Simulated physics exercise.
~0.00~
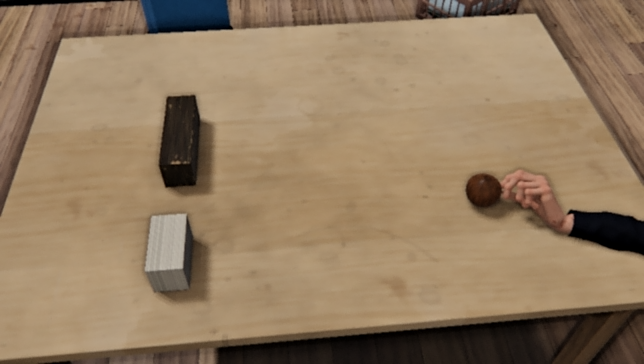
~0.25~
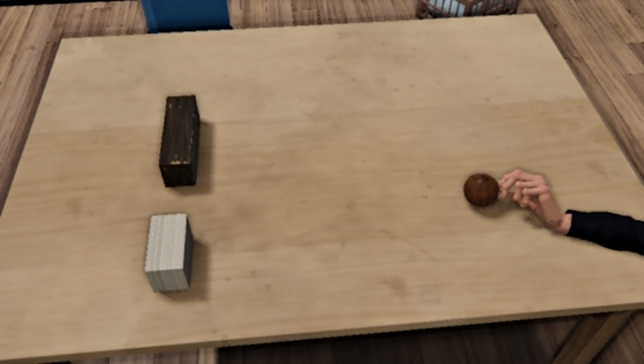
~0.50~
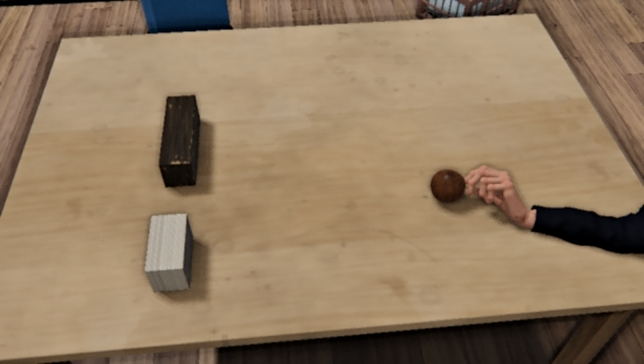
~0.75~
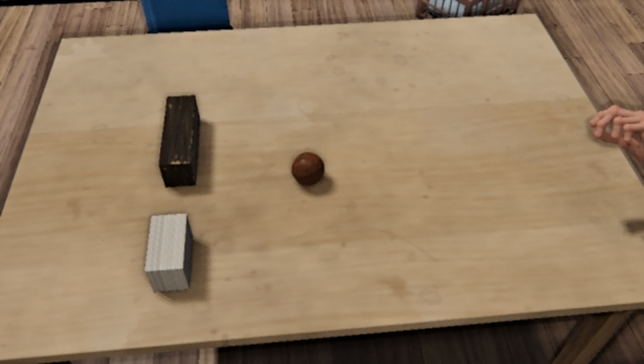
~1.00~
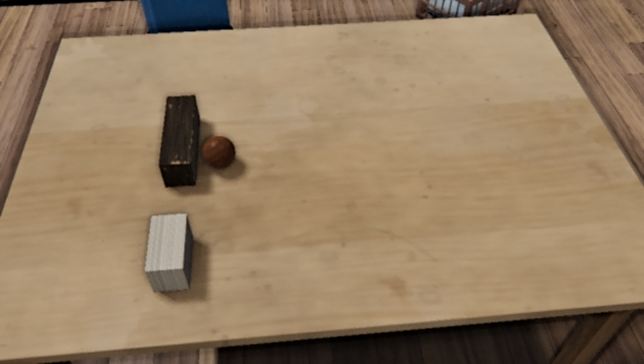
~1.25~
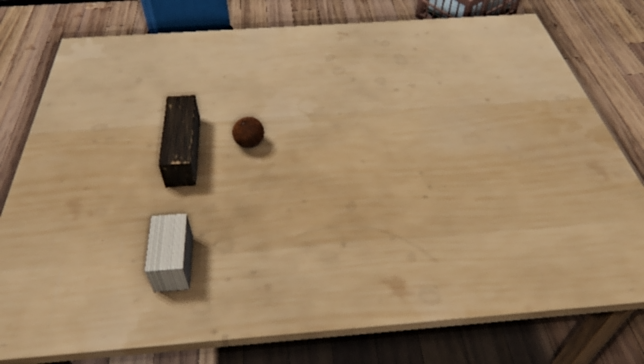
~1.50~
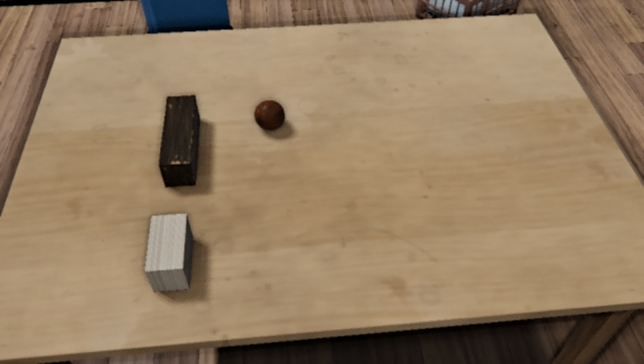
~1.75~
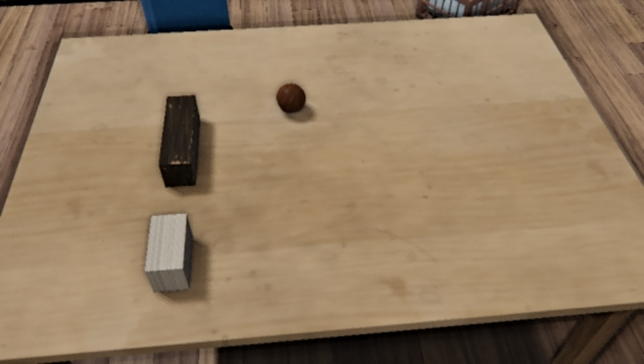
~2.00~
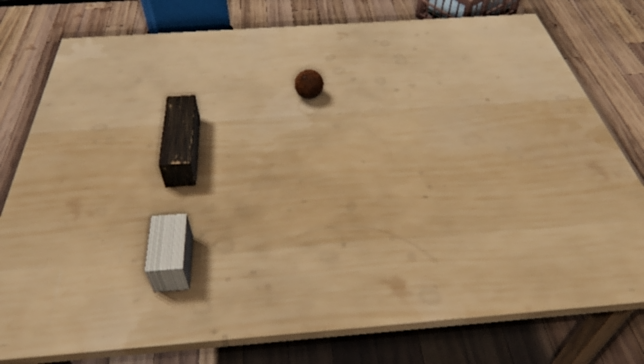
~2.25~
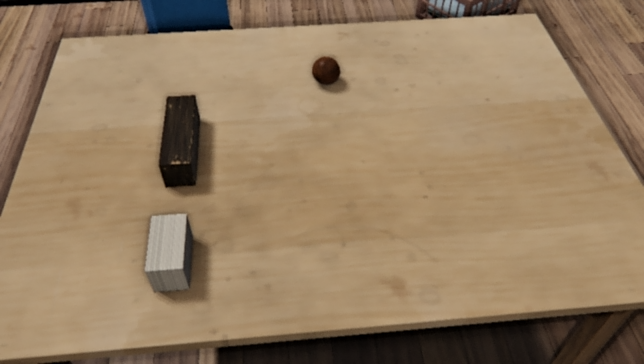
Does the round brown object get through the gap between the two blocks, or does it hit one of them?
It hits the black block and bounces off, rolling away to the right and toward the far side of the table.
